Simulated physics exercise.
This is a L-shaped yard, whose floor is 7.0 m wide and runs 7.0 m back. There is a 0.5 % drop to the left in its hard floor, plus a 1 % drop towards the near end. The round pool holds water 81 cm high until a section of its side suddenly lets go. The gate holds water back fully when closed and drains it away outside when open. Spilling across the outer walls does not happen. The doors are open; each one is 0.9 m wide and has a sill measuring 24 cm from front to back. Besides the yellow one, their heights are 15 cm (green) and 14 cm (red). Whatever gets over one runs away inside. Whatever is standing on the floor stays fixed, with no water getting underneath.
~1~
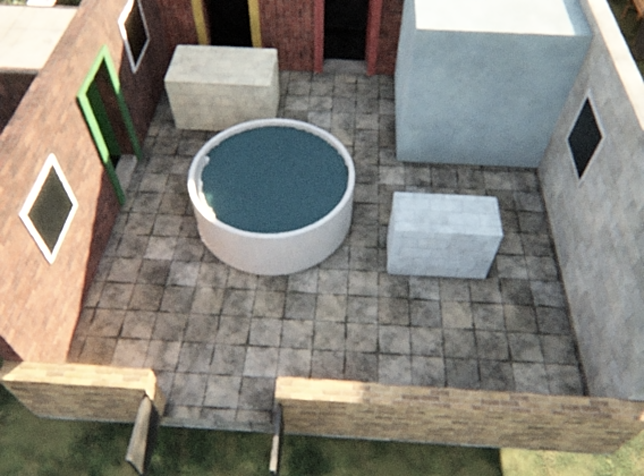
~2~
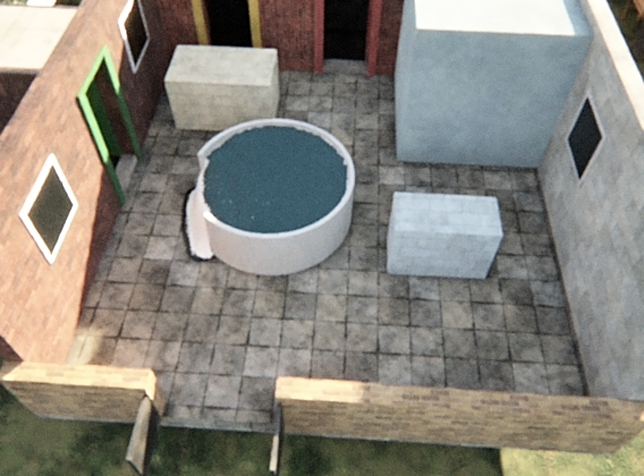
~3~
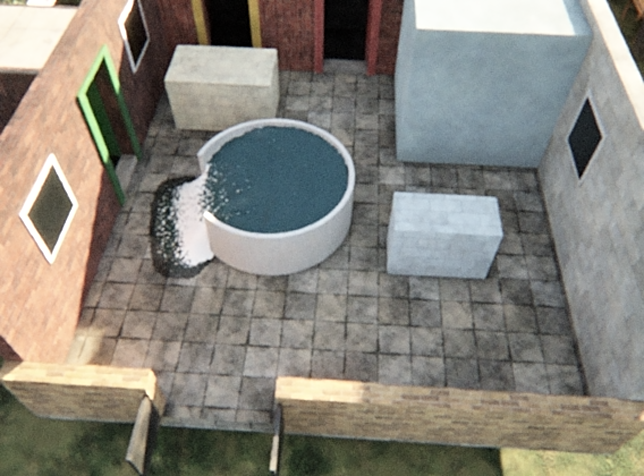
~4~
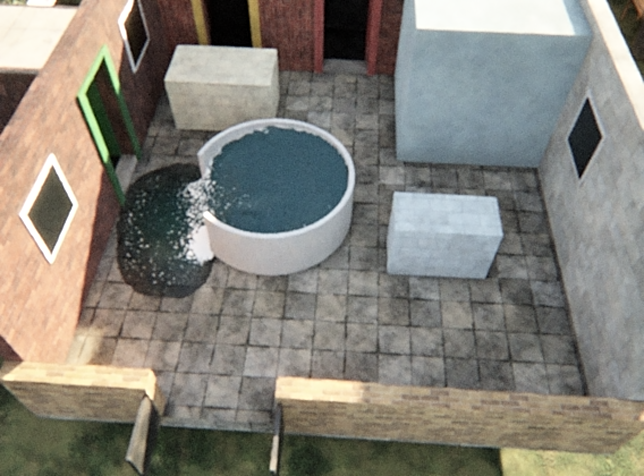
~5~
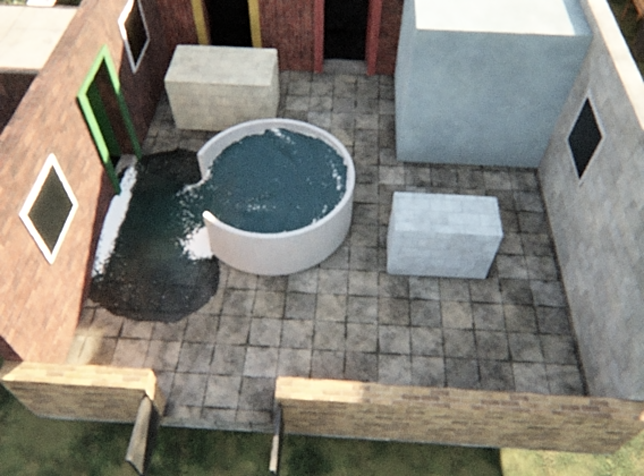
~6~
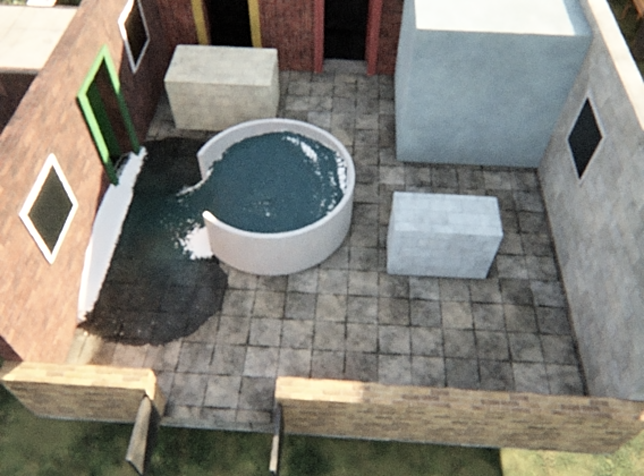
A walled, stone-tiled yard with brick on the left and pale grey on the right is seen from high above by a still camera. A round white pool of blue water stands left of centre among pale blocks, with a green-framed door at left and yellow and red ones behind. The pool's left side opens, and water pours out, spreads darkly over the tiles, and runs foaming along the left wall.
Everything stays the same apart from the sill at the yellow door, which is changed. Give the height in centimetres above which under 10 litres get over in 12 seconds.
6 cm.
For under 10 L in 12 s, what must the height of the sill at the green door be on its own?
Roughly 38 cm at the green door.
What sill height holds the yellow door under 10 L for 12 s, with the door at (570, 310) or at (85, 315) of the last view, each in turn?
You'd want about 12.5 cm there first, then about 27 cm.
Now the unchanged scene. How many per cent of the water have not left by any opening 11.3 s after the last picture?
Close to 80 in a hundred.
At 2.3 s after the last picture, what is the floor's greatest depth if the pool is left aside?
About 42 cm at most.
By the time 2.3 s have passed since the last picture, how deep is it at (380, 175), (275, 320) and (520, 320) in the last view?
In that order: 0, 4 and 0 cm.
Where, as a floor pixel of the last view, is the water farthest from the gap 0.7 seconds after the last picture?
Near pixel (168, 81).
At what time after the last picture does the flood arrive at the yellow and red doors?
Front times: Yellow = 1.8 s, red = 3.0 s.
Then, 0.7 s after the last picture water covers 20 % of the floor, deepest (54 cm) near (125, 230); it has not reached the yellow door.
Then, 2.3 s after the last picture water covers 50 % of the floor, deepest (42 cm) near (59, 378); 10 cm at the yellow door, 0 litres in over its 17 cm sill.
Then, 11.3 s after the last picture water covers 100 % of the floor, deepest (13 cm) near (288, 406); 6 cm at the yellow door, 0 litres in over its 17 cm sill.
At the yellow door as built, the water peaked near 10 cm, 2.5 s after the last picture.
Run again over the same 12 s with other heights there, 14 litres in over 5.5 cm, 5 litres over 7.5 cm. The limit of 10 litres is kept from about 6 cm up.
